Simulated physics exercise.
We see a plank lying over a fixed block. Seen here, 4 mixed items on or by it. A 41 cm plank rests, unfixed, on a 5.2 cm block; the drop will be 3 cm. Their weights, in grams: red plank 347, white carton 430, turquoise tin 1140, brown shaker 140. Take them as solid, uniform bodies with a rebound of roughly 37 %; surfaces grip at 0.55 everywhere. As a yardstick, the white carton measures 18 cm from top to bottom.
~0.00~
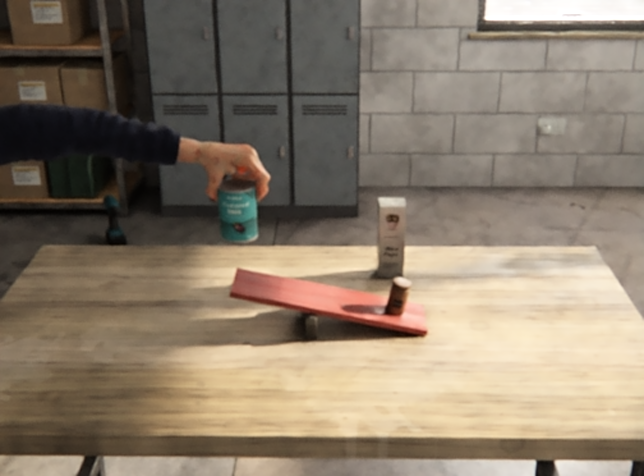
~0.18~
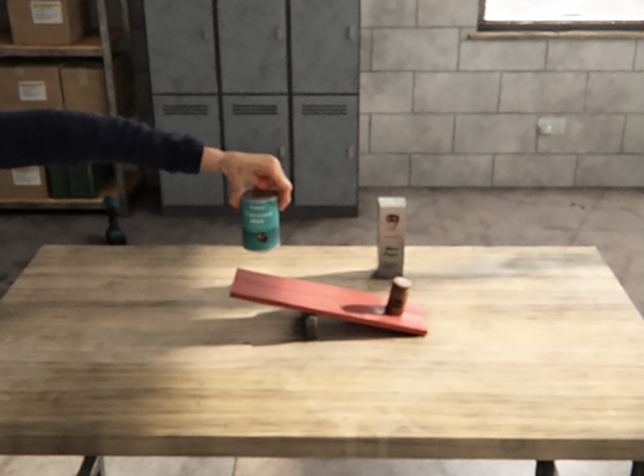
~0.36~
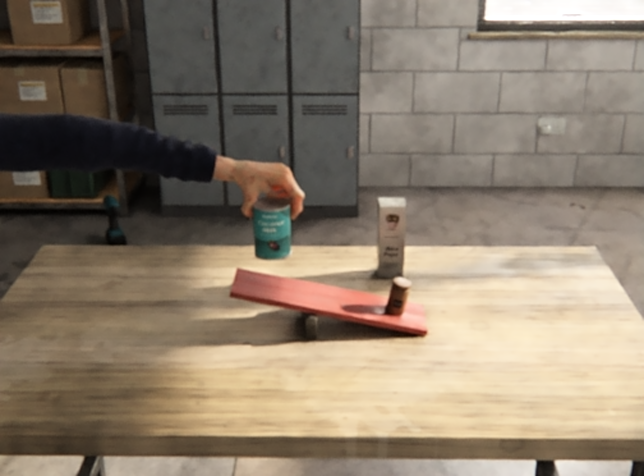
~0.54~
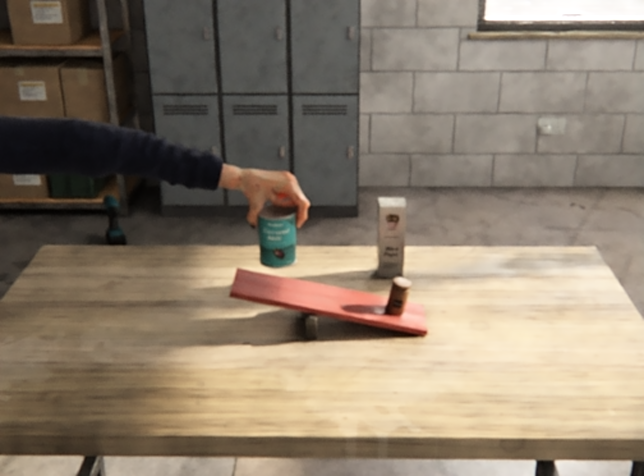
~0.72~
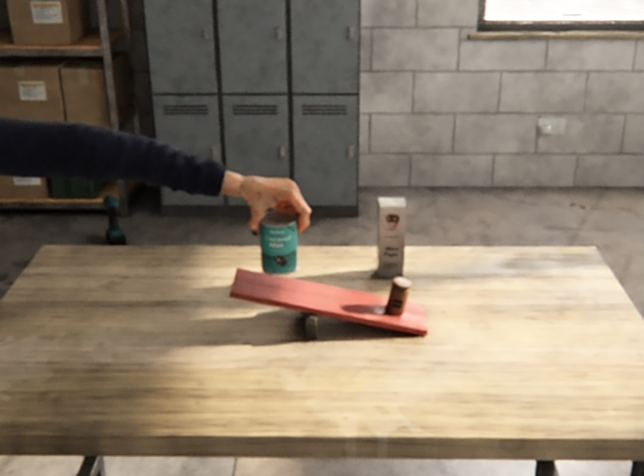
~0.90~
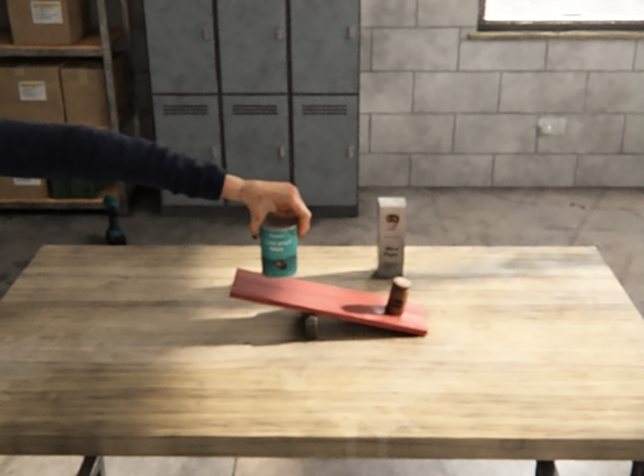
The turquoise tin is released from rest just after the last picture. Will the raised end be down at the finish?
The plank tips across.
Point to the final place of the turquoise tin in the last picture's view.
Around (230, 302).
After 1.20 s, plank at 18°, tipped the other way; turquoise tin 3° off upright near (274, 276); brown shaker 34° off upright.
After 1.30 s, plank at 17°, tipped the other way; turquoise tin 33° off upright near (259, 280); brown shaker 59° off upright.
After 1.50 s, plank at 19°, tipped the other way; turquoise tin on its side near (226, 301); brown shaker upside down.
After 1.70 s, plank at 19°, tipped the other way; turquoise tin on its side near (228, 301); brown shaker upside down.
In the end (4.0 s), plank at 19°, tipped the other way; toppled on the table or plank, turquoise tin and brown shaker; the other 2 under 4 cm from the start. At the end, from the last picture's camera, turquoise tin near (230, 302). The plank swings over.
